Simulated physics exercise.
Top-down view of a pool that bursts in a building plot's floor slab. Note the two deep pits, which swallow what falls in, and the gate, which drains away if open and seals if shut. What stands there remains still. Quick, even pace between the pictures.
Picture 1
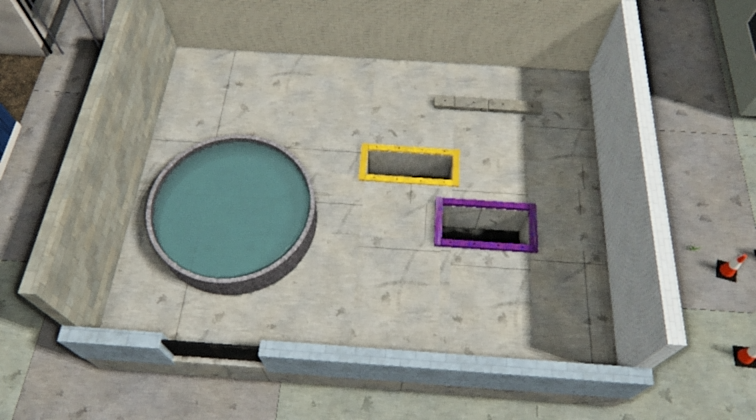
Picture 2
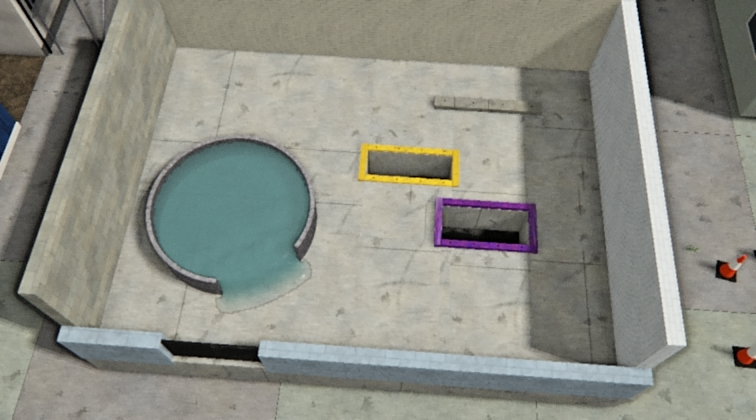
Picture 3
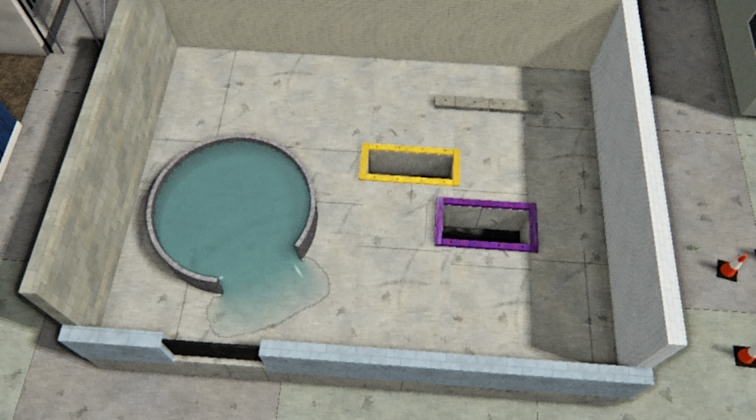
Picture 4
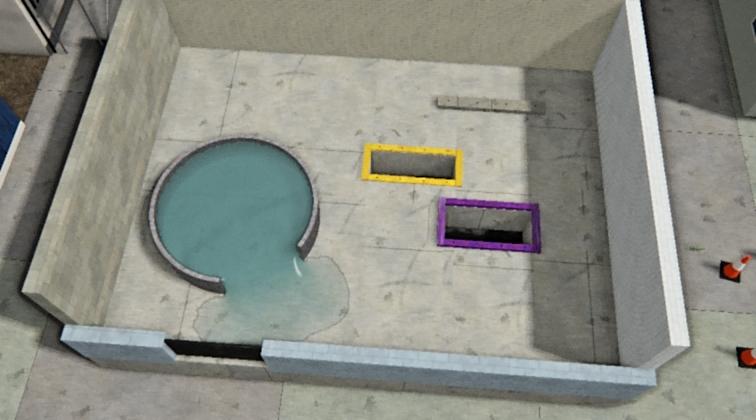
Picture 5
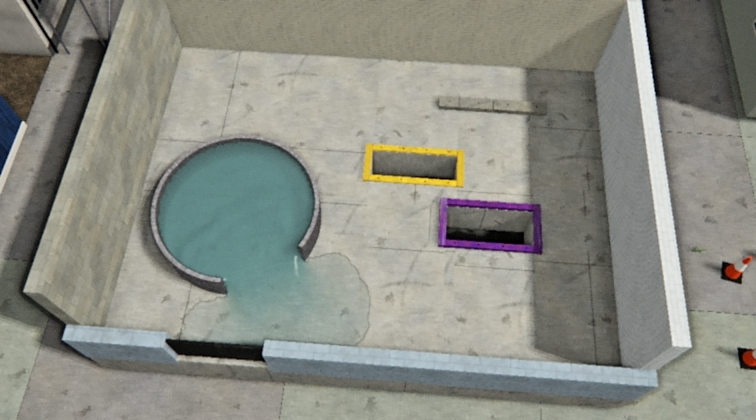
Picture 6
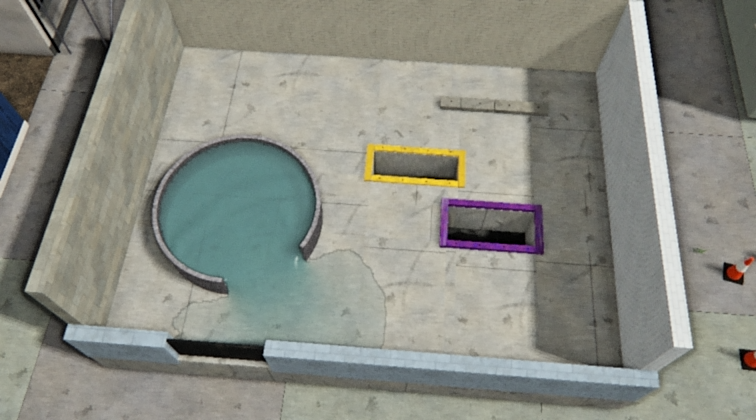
We see a round pool of still water on a walled concrete floor with yellow- and purple-rimmed pits; its lower right wall opens, and water pours out, spreading across the slab toward the front wall and rightward.
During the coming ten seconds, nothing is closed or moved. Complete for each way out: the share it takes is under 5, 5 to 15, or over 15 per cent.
Completed: For the gate it is under 5 per cent; for the yellow pit it is under 5 per cent; for the purple pit it is under 5 per cent.
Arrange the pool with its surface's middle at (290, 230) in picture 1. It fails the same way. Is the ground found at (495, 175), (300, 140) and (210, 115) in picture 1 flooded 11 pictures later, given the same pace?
So, first one stays dry, second one stays dry, third one stays dry.
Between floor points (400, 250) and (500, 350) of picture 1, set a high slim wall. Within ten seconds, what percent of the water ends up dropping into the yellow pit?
Share, yellow pit - 4 in a hundred.
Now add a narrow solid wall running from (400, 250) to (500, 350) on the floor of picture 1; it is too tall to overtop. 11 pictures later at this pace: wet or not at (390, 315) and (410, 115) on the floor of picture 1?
Soaked, untouched.
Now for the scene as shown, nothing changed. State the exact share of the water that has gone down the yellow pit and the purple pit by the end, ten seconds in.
First 0 %, then 2 %.
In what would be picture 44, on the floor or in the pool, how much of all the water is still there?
Roughly 100 per cent.
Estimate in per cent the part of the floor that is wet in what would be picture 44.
Around 65 percent, give or take.
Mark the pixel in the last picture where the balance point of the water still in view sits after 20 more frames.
The centre of mass sits at about (308, 266).
A moment on, water covers 15 % of the floor; the gate 0 %, the yellow pit 0 %, the purple pit 0 %.
Next, water covers 25 % of the floor; the gate 0 %, the yellow pit 0 %, the purple pit 0 %.
Then, water covers 35 % of the floor; the gate 0 %, the yellow pit 0 %, the purple pit 0 %.
Later, water covers 65 % of the floor; the gate 0 %, the yellow pit 0 %, the purple pit 0 %.
In the end, water covers 95 % of the floor; the gate 0 %, the yellow pit 0 %, the purple pit 1 %.
